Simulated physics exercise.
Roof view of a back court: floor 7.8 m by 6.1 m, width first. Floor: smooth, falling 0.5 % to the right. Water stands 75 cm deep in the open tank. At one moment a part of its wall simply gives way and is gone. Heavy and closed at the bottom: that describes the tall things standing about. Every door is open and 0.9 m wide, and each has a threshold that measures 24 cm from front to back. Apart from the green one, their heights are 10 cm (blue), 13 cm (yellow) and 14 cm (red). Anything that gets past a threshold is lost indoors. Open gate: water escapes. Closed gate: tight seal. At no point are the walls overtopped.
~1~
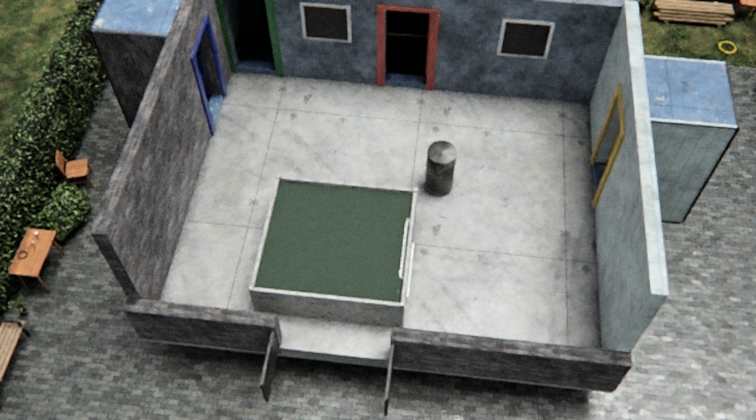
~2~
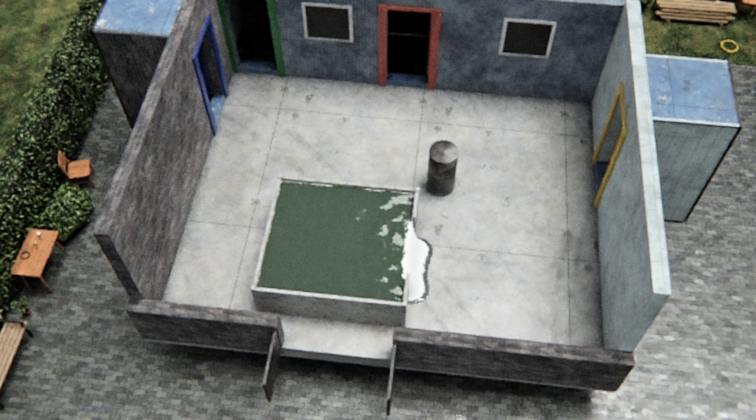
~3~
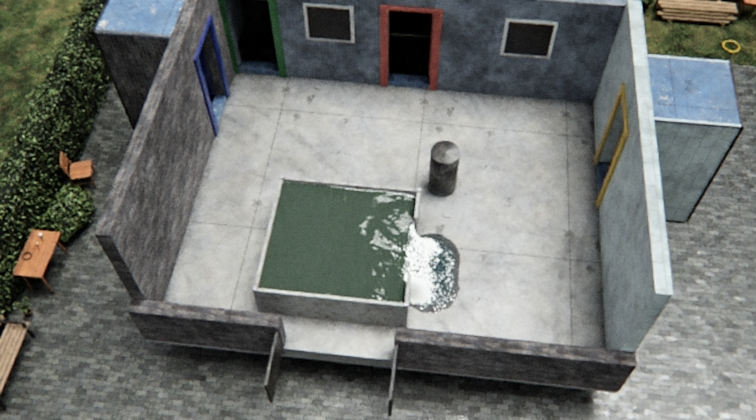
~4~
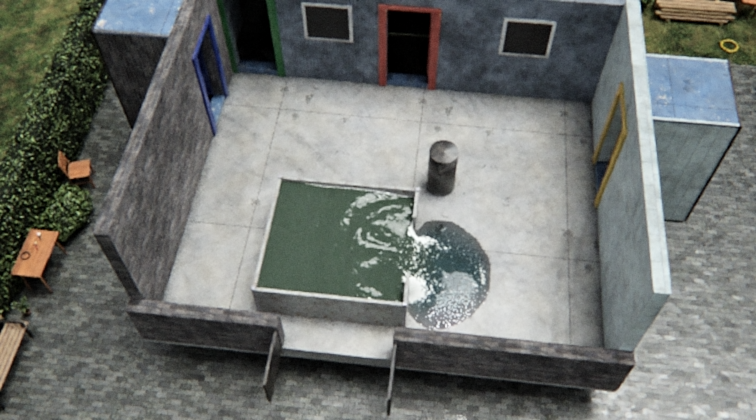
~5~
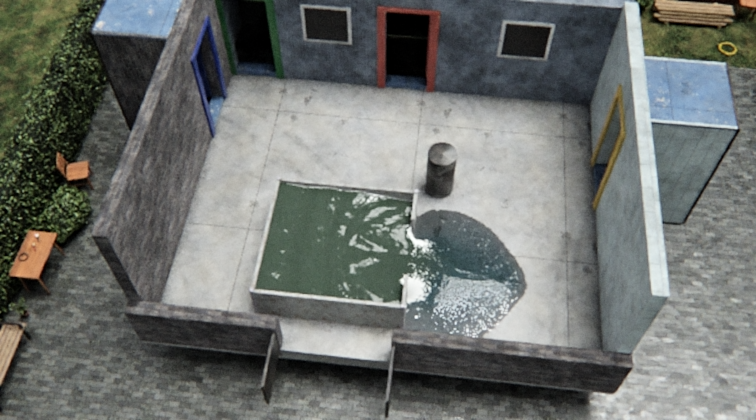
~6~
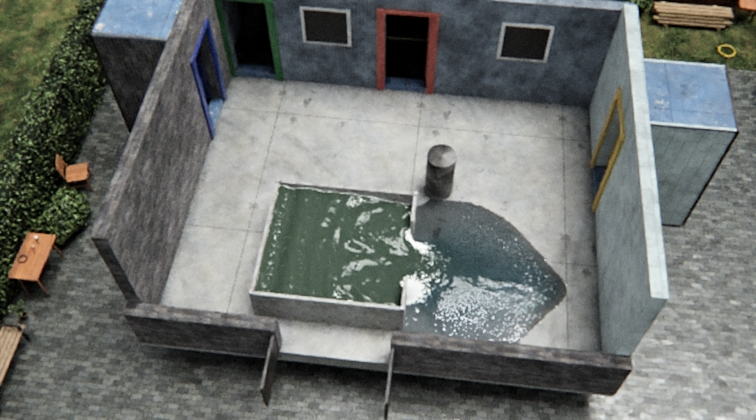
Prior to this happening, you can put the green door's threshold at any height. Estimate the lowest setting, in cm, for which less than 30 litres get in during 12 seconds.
Around 9 cm.
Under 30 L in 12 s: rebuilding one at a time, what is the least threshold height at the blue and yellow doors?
You'd want about 10.0 centimetres at blue and about 14.5 centimetres at yellow.
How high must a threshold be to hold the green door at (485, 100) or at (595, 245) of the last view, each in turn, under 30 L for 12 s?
You'd want roughly 13.0 cm there first, then roughly 25 cm.
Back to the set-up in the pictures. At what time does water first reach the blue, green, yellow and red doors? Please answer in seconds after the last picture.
For blue it's 6.0 s, for green 5.5 s, for yellow 0.9 s, and for red 3.4 s.
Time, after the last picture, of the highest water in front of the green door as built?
Peak: Close to 10.0 s.
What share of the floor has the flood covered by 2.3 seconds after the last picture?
About 35 per cent.
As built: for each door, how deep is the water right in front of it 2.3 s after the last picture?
Depths in cm: Blue 0, green 0, yellow 18, red 0.
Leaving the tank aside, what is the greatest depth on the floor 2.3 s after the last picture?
35 cm.
Then, 0.7 s after the last picture water covers 30 % of the floor, deepest (50 cm) near (600, 374); it has not reached the green door.
Then, 2.3 s after the last picture water covers 35 % of the floor, deepest (35 cm) near (598, 326); it has not reached the green door.
Then, 11.3 s after the last picture water covers 100 % of the floor, deepest (15 cm) near (252, 307); 13 cm at the green door, 0 litres in over its 14 cm threshold.
At the green door as built, the water peaked near 14 cm, 9.9 s after the last picture.
Run again over the same 12 s with other heights there, 48 litres in over 7.5 cm, 21 litres over 10 cm. The limit of 30 litres is kept from about 9 cm up.
